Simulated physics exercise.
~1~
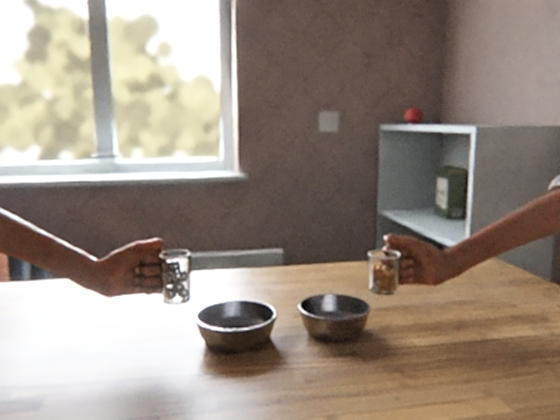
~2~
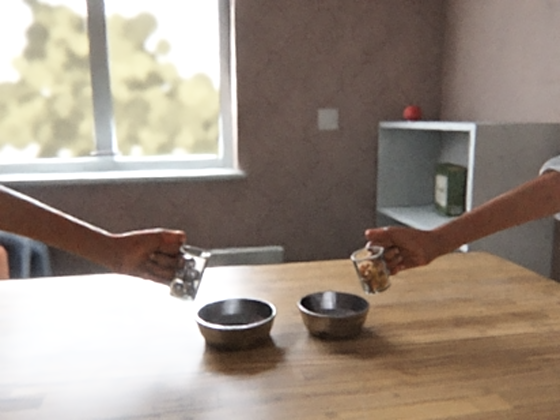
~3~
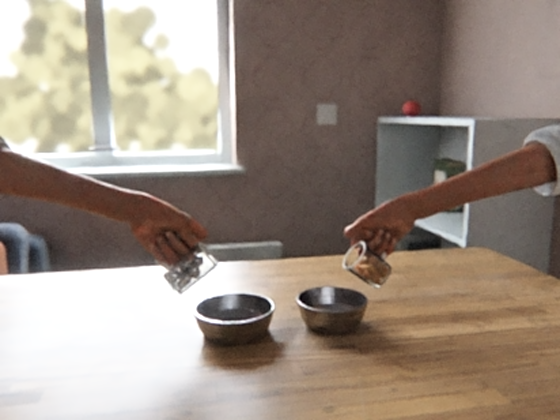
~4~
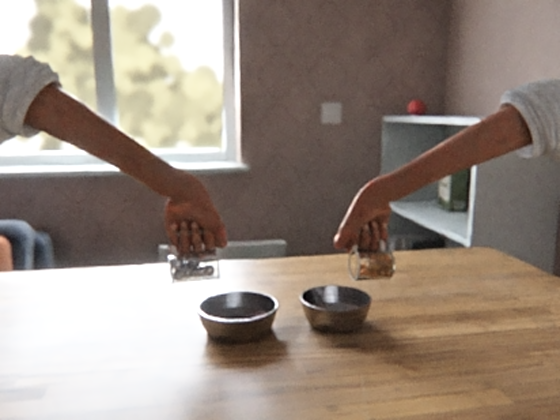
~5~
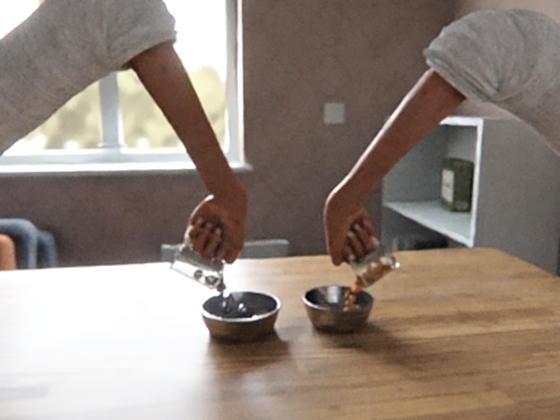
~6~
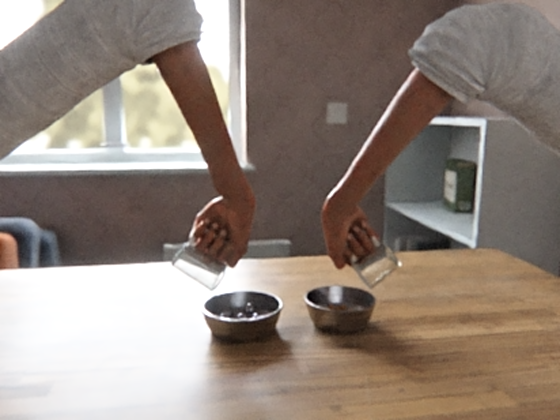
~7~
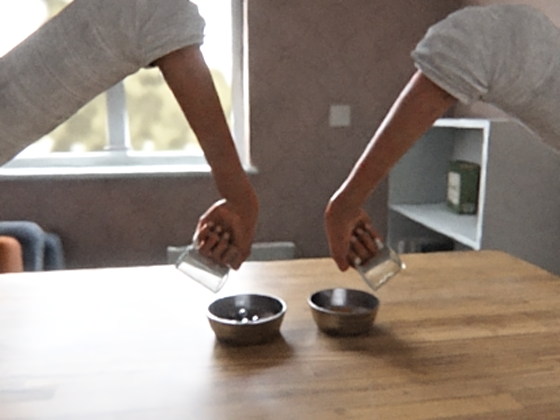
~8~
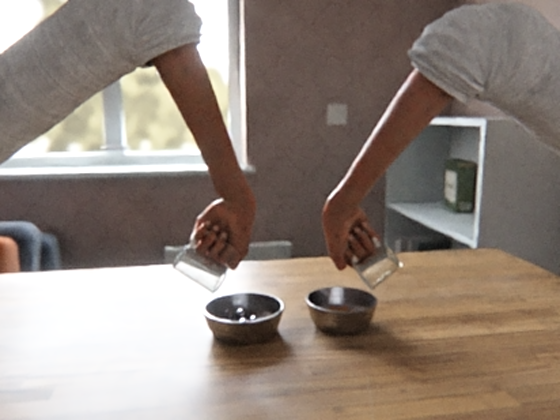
Two hands, one from each side, held clear cups of small things over a wooden table, moved them in above two dark bowls and tipped them until everything poured into the bowls, leaving the emptied cups still tilted above with nothing spilled on the table.
